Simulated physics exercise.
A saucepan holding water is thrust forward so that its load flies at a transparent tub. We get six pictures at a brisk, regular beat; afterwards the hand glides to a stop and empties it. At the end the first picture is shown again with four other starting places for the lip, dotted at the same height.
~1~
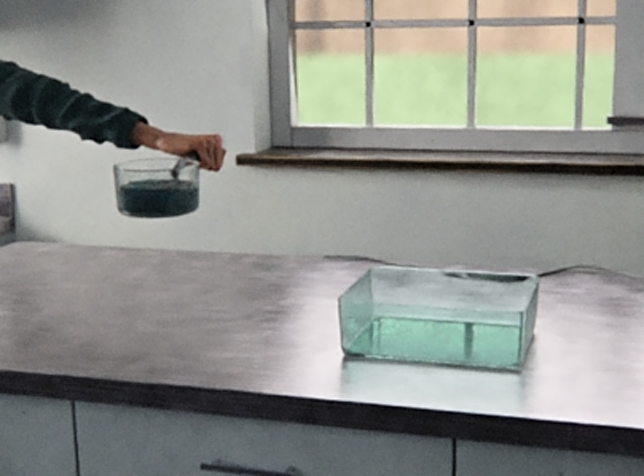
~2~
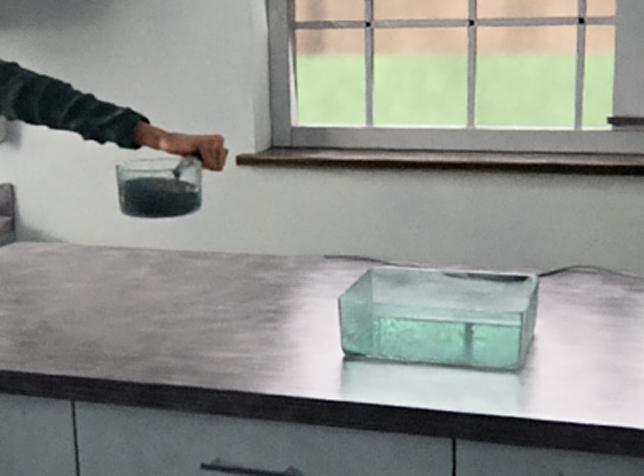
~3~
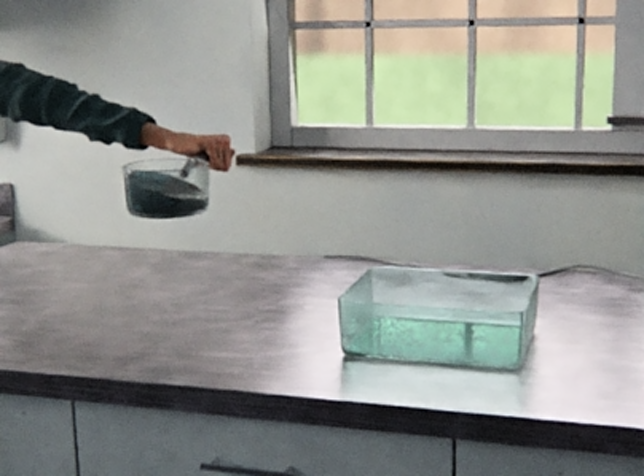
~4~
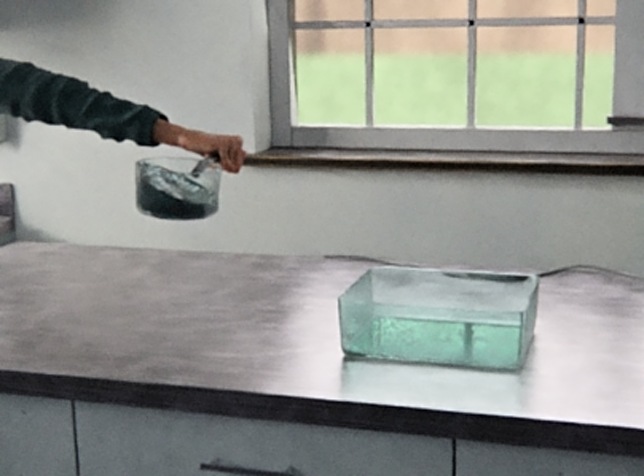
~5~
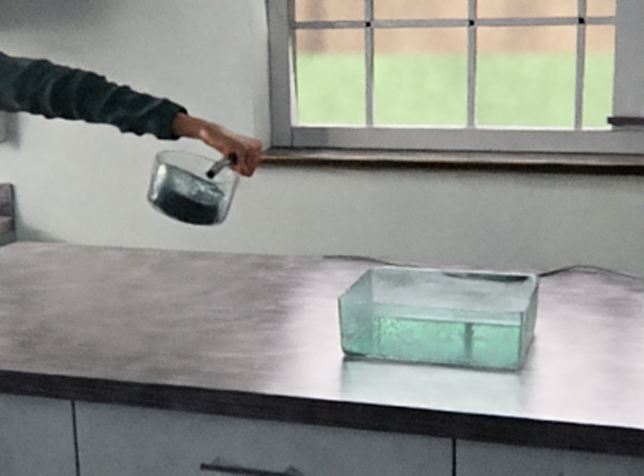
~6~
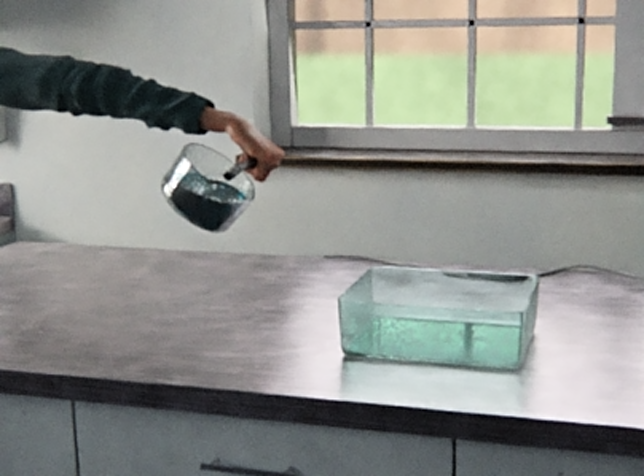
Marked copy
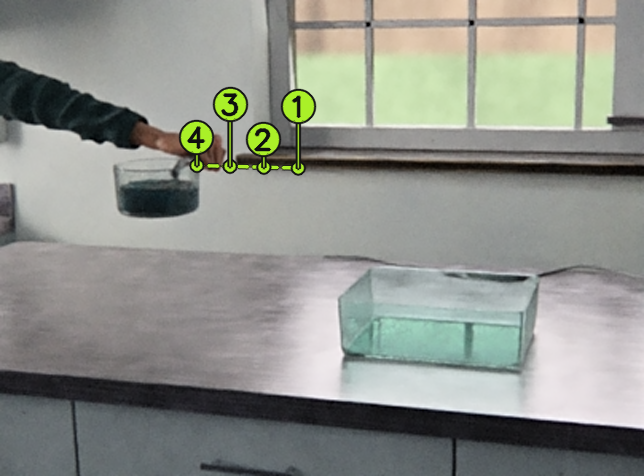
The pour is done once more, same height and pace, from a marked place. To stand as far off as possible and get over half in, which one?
The limit is 3.
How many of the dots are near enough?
Three.
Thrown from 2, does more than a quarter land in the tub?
Yes.
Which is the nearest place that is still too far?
That is place 4.
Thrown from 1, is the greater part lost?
No.
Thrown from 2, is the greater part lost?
No.
On the marked copy, 1 at (298, 168); 2 at (263, 167); 3 at (230, 166); 4 at (196, 165).
With 1, about 70 % lands in the tub, 4 % falls short and 26 % goes beside or beyond.
With 2, about 71 % lands in the tub, 2 % falls short and 27 % goes beside or beyond.
With 3, about 71 % lands in the tub, 13 % falls short and 17 % goes beside or beyond.
With 4, about 13 % lands in the tub, 83 % falls short and 4 % goes beside or beyond.
